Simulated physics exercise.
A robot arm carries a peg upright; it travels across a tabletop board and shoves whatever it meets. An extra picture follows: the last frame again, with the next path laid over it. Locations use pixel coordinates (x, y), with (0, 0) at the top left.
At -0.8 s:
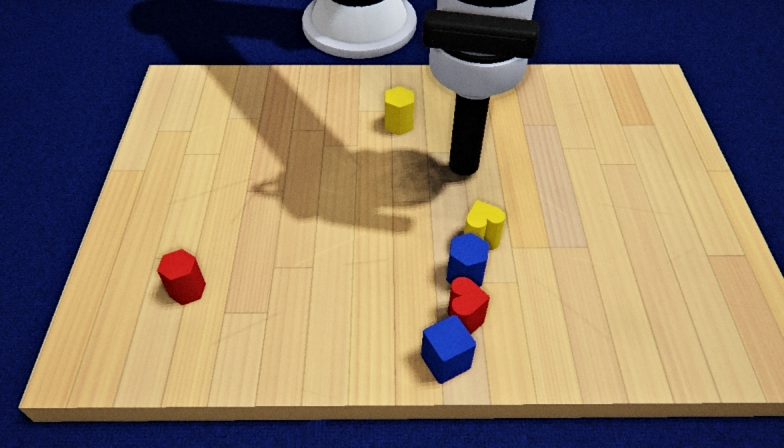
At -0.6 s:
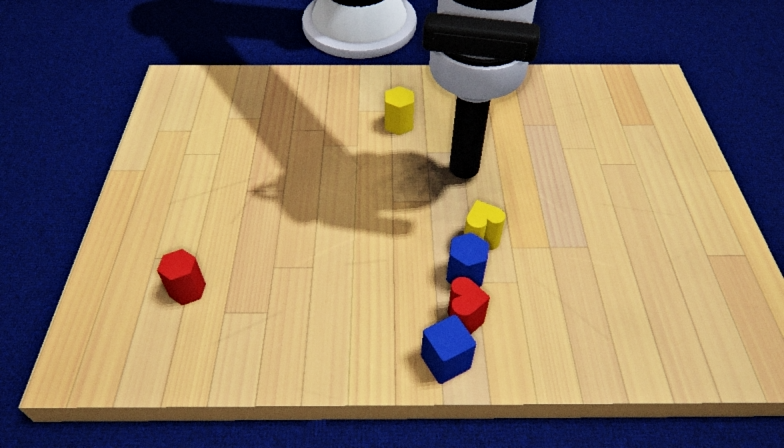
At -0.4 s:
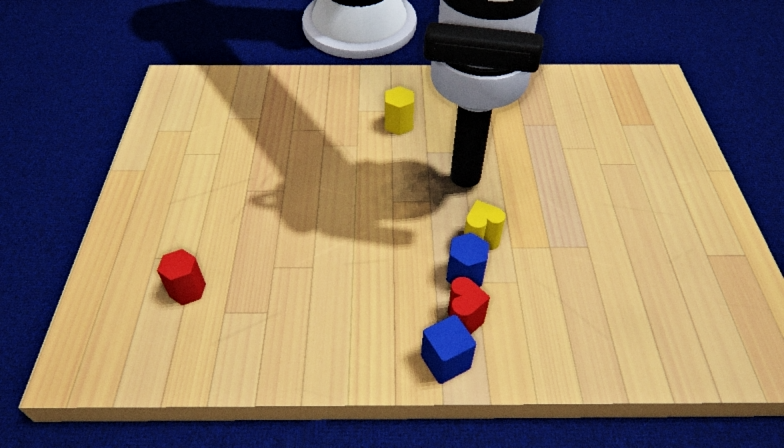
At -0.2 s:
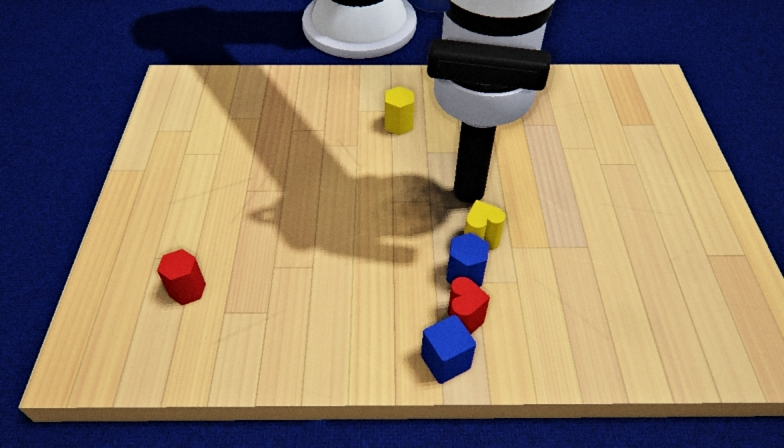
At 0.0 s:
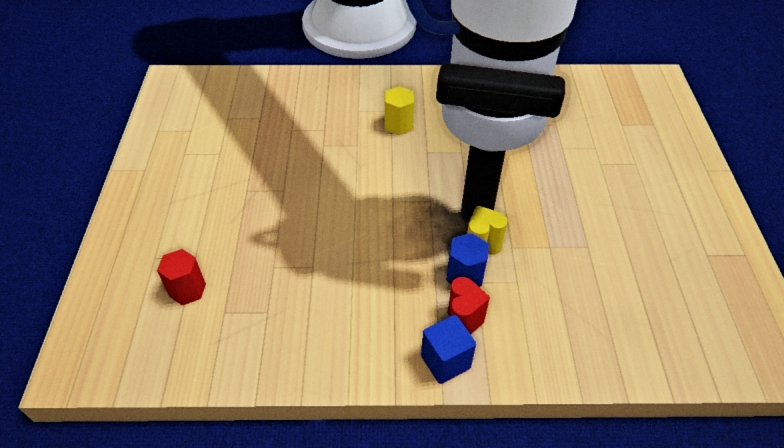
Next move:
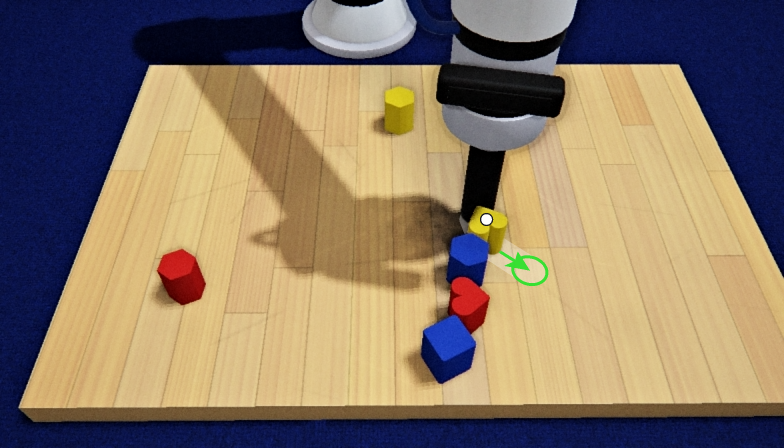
A robot arm with a black peg stands over the upper right of a pale wooden board on a blue surface, seen from above at a fixed angle. Yellow and red hearts and blue blocks form a rough column below the peg, with a yellow block higher up and a red one at left. The peg moves slowly toward the viewer, reaches the yellow heart and nudges it slightly, while the others stay still.
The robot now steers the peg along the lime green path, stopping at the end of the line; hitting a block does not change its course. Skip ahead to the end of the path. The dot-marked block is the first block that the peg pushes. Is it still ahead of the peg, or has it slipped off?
The dot-marked block won't stay at the front of the peg.
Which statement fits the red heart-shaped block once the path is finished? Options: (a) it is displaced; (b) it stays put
b - it stays put.
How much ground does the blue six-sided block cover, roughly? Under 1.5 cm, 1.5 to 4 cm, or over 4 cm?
Short, under 1.5 cm.
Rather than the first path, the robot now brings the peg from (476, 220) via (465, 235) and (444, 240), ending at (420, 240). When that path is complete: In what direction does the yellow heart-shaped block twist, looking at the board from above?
The turn is anti-clockwise.
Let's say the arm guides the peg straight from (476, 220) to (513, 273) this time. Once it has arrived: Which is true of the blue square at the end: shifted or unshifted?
At the end, its place is the same.
Drawn move, from (476, 220) by way of (485, 240) and (506, 256) to (530, 270); the dot is on the yellow heart-shaped block.
The first path, step by step. Halfway along, peg (497, 242); blue six-sided block (468, 259), turned 20° clockwise; yellow heart-shaped block (505, 248), turned 15° anticlockwise.
At the end, peg (532, 264); red heart-shaped block still; blue six-sided block (468, 259), turned 20° clockwise; yellow heart-shaped block (512, 260), turned 15° clockwise.
